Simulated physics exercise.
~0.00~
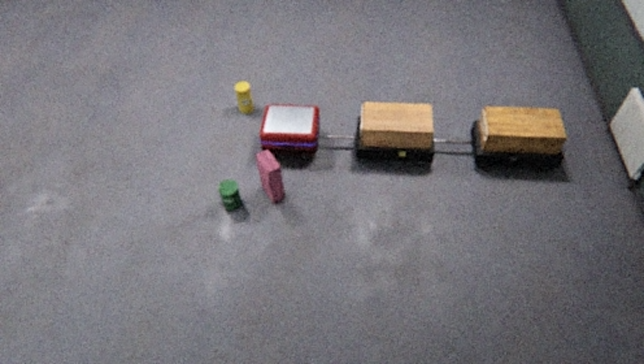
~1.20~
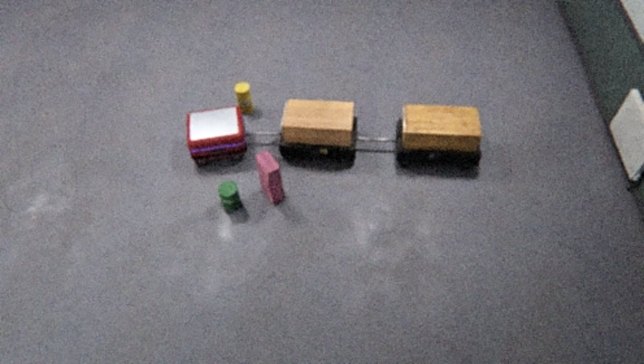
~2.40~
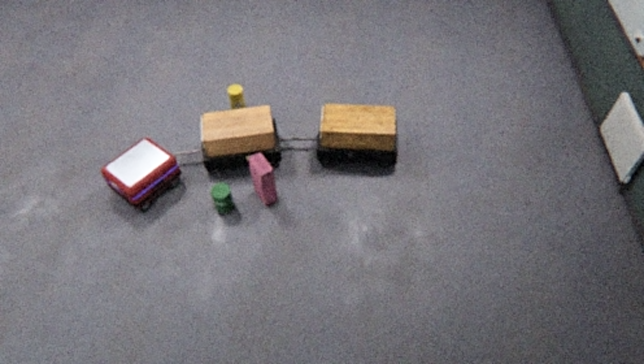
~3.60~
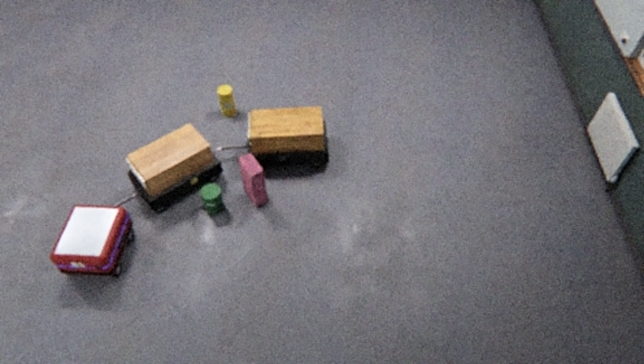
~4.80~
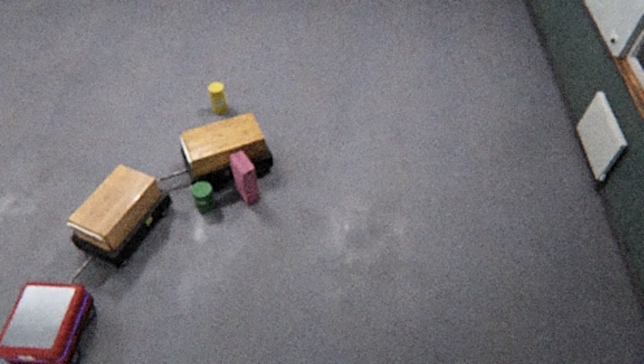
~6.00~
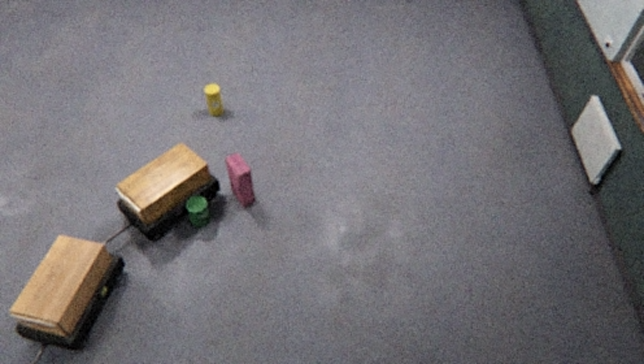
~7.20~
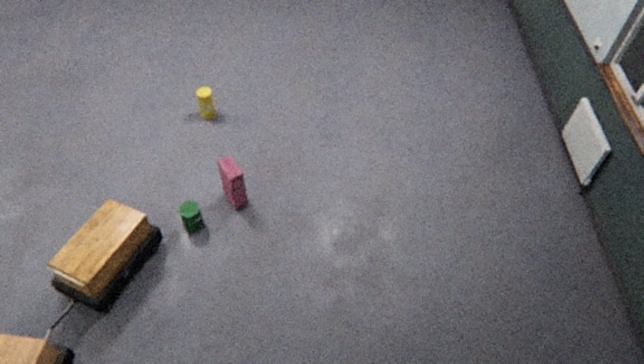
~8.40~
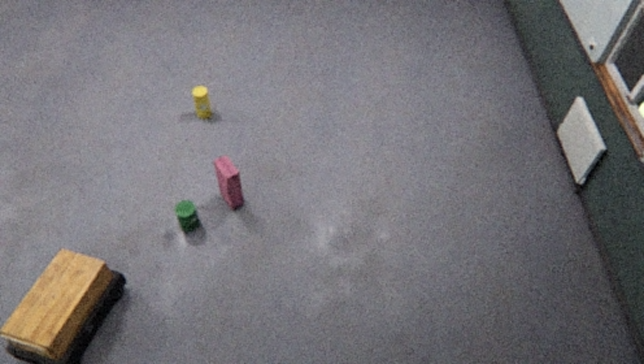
The clip opens on a small red tug with a pale top pulling two wood-topped carts leftward across a grey floor, toward a gap between a yellow canister and a pink box with a green pail beside it. The tug passes through, then swings down toward the lower left, and the first cart follows. As the trailing cart cuts the corner close to the box, it reaches the green pail and shifts it slightly. The tug and first cart leave view at the lower left. Finally, the last cart sits in that corner, while all three objects remain upright.
